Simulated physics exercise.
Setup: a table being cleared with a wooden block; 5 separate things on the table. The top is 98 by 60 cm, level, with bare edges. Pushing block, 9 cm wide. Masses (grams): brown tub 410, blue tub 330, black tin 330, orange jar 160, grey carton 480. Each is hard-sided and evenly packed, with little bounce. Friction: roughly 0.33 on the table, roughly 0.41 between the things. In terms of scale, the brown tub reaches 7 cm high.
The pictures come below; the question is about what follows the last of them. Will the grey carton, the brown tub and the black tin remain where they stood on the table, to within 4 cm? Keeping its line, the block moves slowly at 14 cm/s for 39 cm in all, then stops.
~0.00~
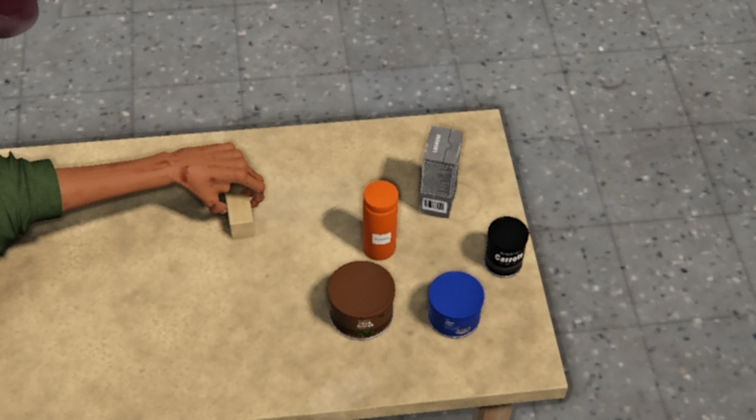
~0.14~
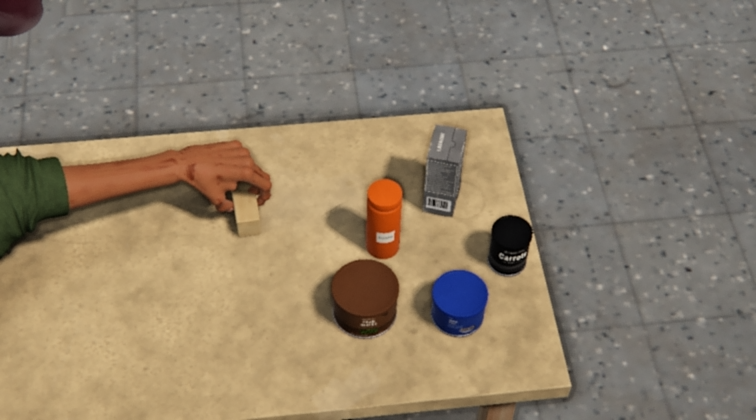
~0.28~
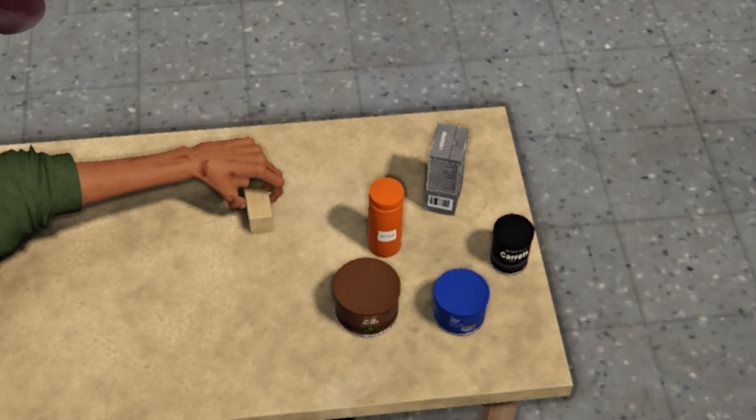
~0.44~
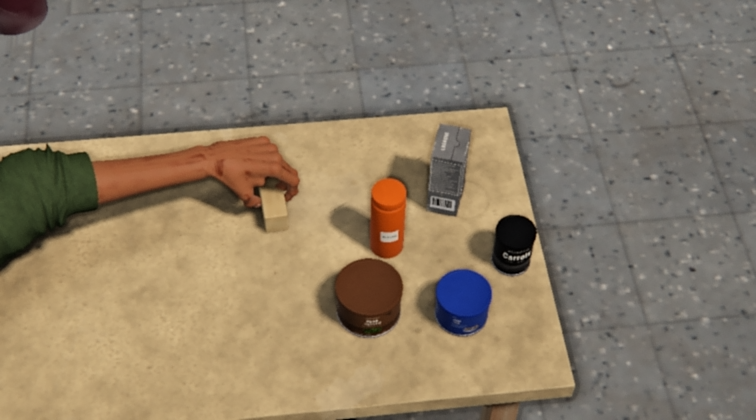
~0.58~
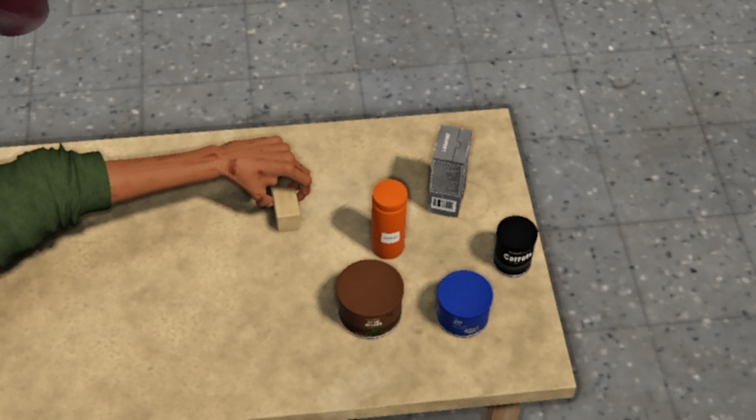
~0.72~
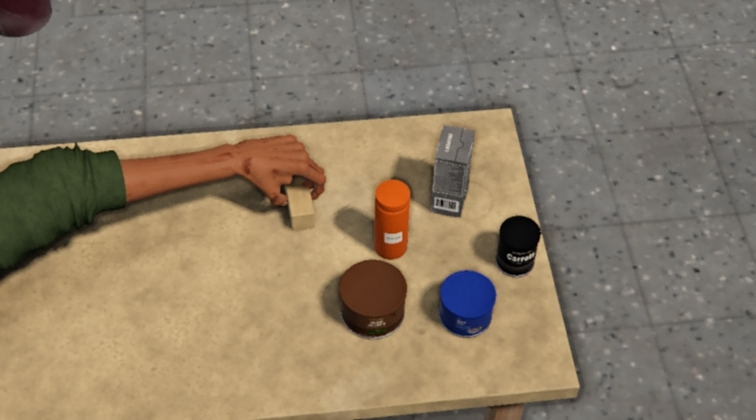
Grey carton - does not remain, brown tub - remains, black tin - remains.
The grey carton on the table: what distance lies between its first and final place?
I'd say about 9 cm between start and finish.
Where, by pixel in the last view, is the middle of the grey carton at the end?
It comes to a stop close to (502, 165).
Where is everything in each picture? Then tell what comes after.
In the first picture, block slid 0 cm; grey carton (440, 173); brown tub (361, 301); black tin (506, 247).
In the second picture, block slid 0 cm; blue tub (459, 304); orange jar (384, 220).
In the third picture, block slid 2 cm; blue tub (460, 302); orange jar (385, 218).
In the fourth picture, block slid 5 cm; blue tub (463, 303); orange jar (388, 219).
In the fifth picture, block slid 7 cm; blue tub (464, 304); orange jar (389, 220).
In the sixth picture, block slid 8 cm; grey carton (452, 172); brown tub (373, 300); black tin (518, 247).
After 1.32 s, block slid 17 cm.
After 2.22 s, block slid 29 cm.
After 2.52 s, block slid 34 cm; grey carton moved 4 cm near (472, 169).
After 2.82 s, block slid 38 cm; grey carton moved 8 cm near (496, 166).
In the end (3.3 s), not toppled but over 4 cm from the start, grey carton; the other 4 under 4 cm from the start. At the end, from the last picture's camera, grey carton near (502, 165), brown tub near (373, 300).
